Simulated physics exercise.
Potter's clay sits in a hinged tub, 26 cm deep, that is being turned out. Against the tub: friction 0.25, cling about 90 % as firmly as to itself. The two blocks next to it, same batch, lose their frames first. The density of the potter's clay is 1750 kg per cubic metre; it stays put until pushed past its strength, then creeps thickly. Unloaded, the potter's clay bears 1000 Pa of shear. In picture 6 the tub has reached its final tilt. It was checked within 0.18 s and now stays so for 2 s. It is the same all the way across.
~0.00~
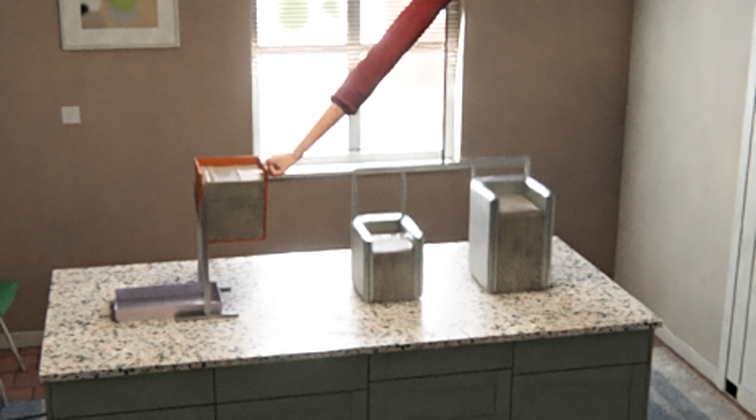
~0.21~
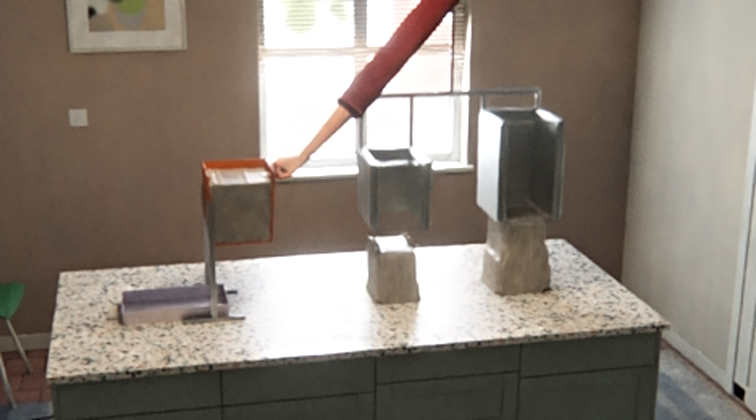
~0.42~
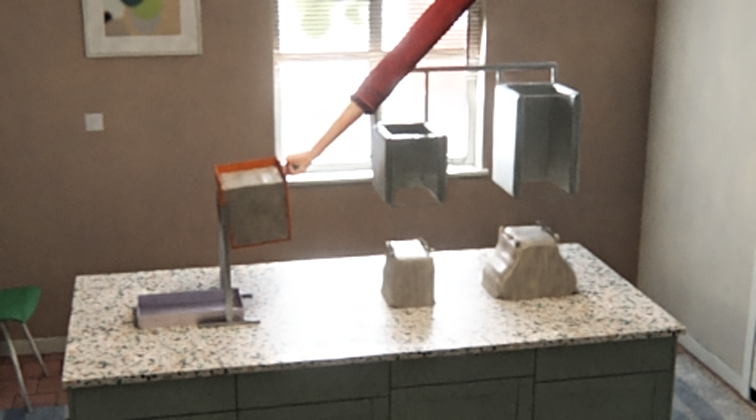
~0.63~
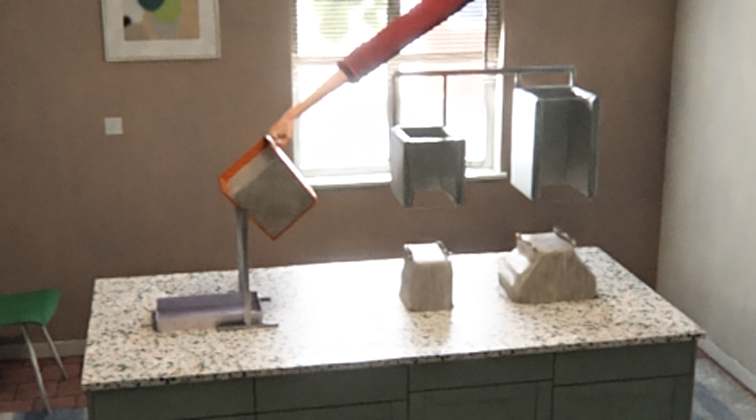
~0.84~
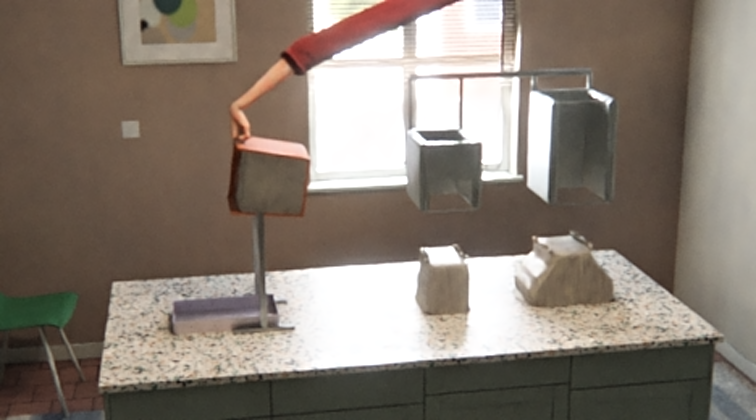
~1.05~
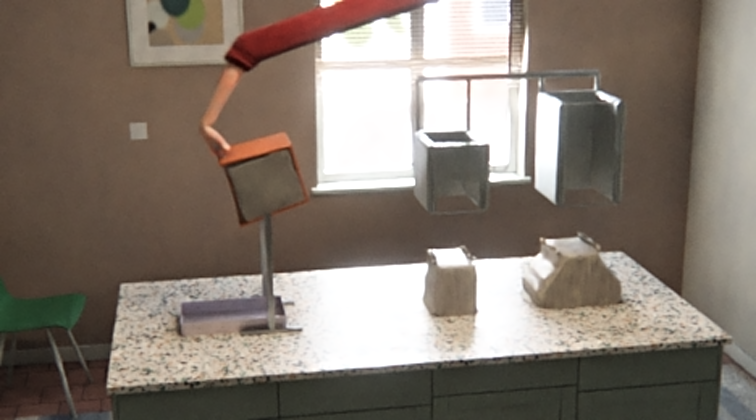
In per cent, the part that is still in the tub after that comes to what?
It comes to some 53 %.
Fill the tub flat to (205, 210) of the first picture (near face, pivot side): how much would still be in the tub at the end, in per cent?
Then about 60 %.
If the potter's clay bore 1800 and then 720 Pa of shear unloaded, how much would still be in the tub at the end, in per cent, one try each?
In turn about 100 %, 35 %.
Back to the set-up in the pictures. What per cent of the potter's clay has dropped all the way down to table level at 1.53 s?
Near 0 %.
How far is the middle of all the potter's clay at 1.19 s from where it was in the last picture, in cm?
Roughly 2 cm.
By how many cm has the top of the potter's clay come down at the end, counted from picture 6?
Some 4 cm.
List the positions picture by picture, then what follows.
In the first picture, handle-side rim at (266, 171), tilt 0 degrees; highest point of the potter's clay at (260, 180); test blocks 22 cm, 34 cm high (left to right).
In the second picture, handle-side rim at (272, 174), tilt 0 degrees; highest point of the potter's clay at (267, 182); test blocks 22 cm, 32 cm high (left to right).
In the third picture, handle-side rim at (284, 172), tilt 6 degrees; highest point of the potter's clay at (279, 182); test blocks 22 cm, 24 cm high (left to right).
In the fourth picture, handle-side rim at (272, 149), tilt 40 degrees; highest point of the potter's clay at (275, 159); test blocks 22 cm, 23 cm high (left to right).
In the fifth picture, handle-side rim at (239, 150), tilt 82 degrees; highest point of the potter's clay at (252, 153); test blocks 22 cm, 23 cm high (left to right).
In the sixth picture, handle-side rim at (221, 166), tilt 105 degrees; highest point of the potter's clay at (283, 151); test blocks 22 cm, 23 cm high (left to right).
By 1.19 s, the tub is at 105 degrees and holds 100 %.
By 1.36 s, the tub is at 105 degrees and holds 81 %.
By 1.53 s, the tub is at 105 degrees and holds 57 %.
By 1.70 s, the tub is at 105 degrees and holds 53 %.
By 3.05 s, at the end, the tub is at 105 degrees and holds 53 %.
